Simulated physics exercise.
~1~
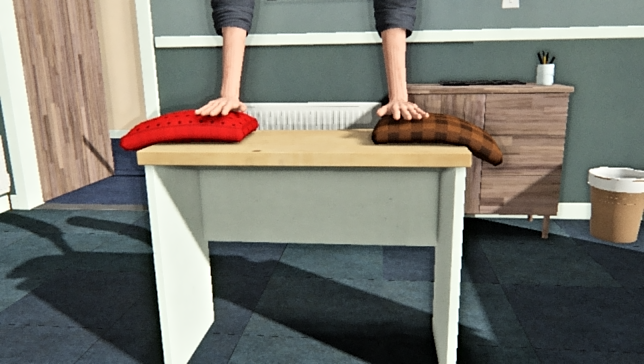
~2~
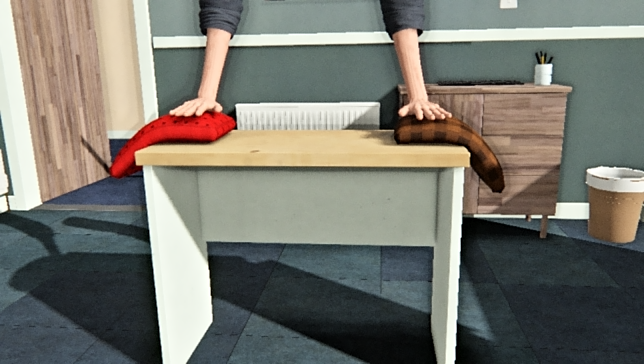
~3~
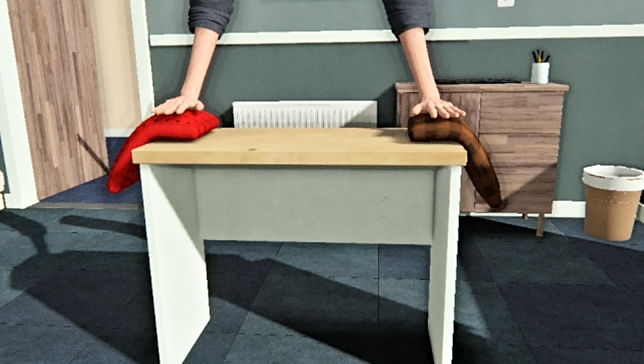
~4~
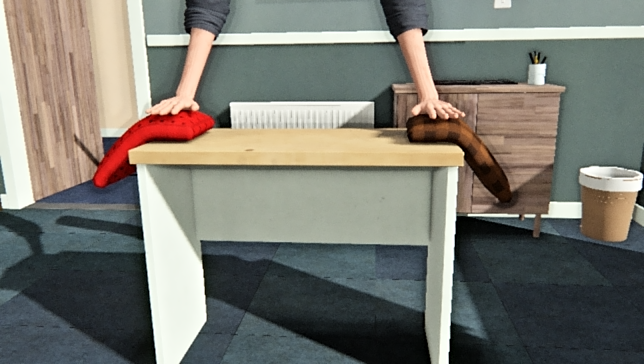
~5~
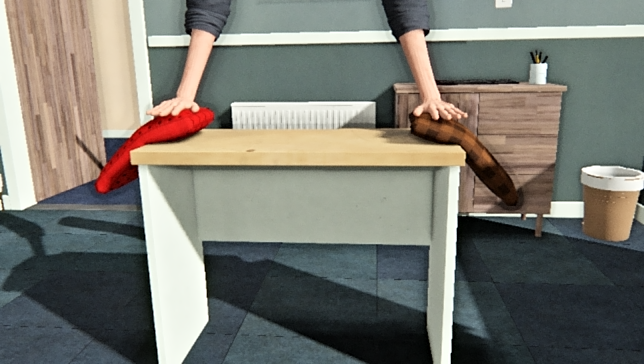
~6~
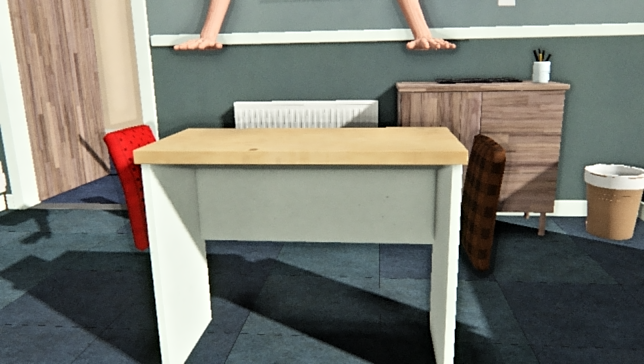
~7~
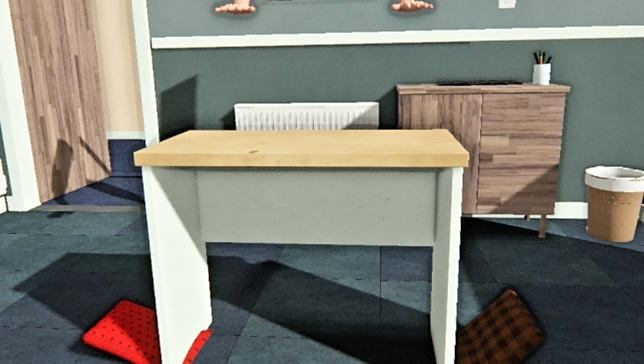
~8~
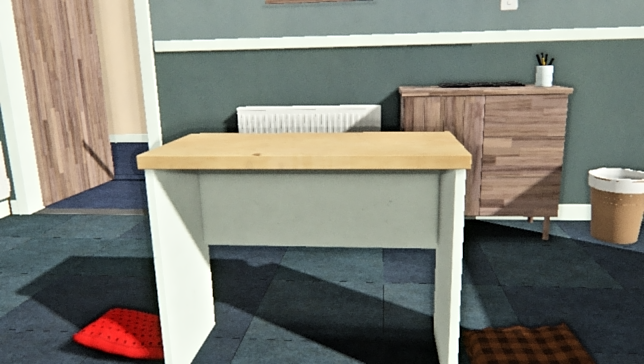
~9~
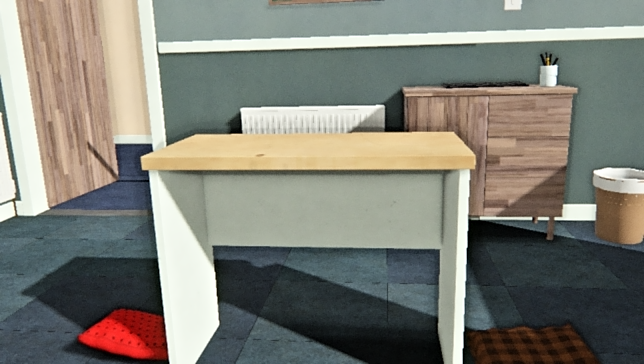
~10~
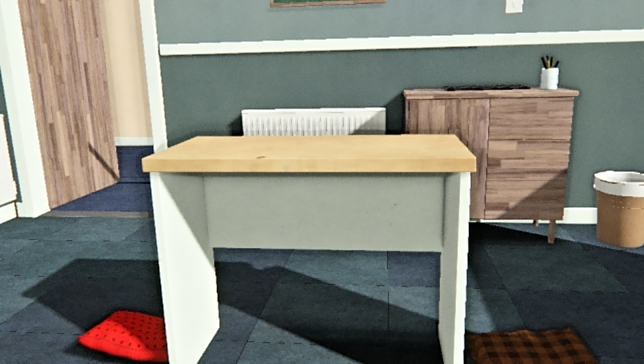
Two hands pushed a red pillow and a brown checked cushion apart along a wooden-topped table until both drooped over opposite ends, then let go and drew back, and both dropped to the floor and lay flat on either side.
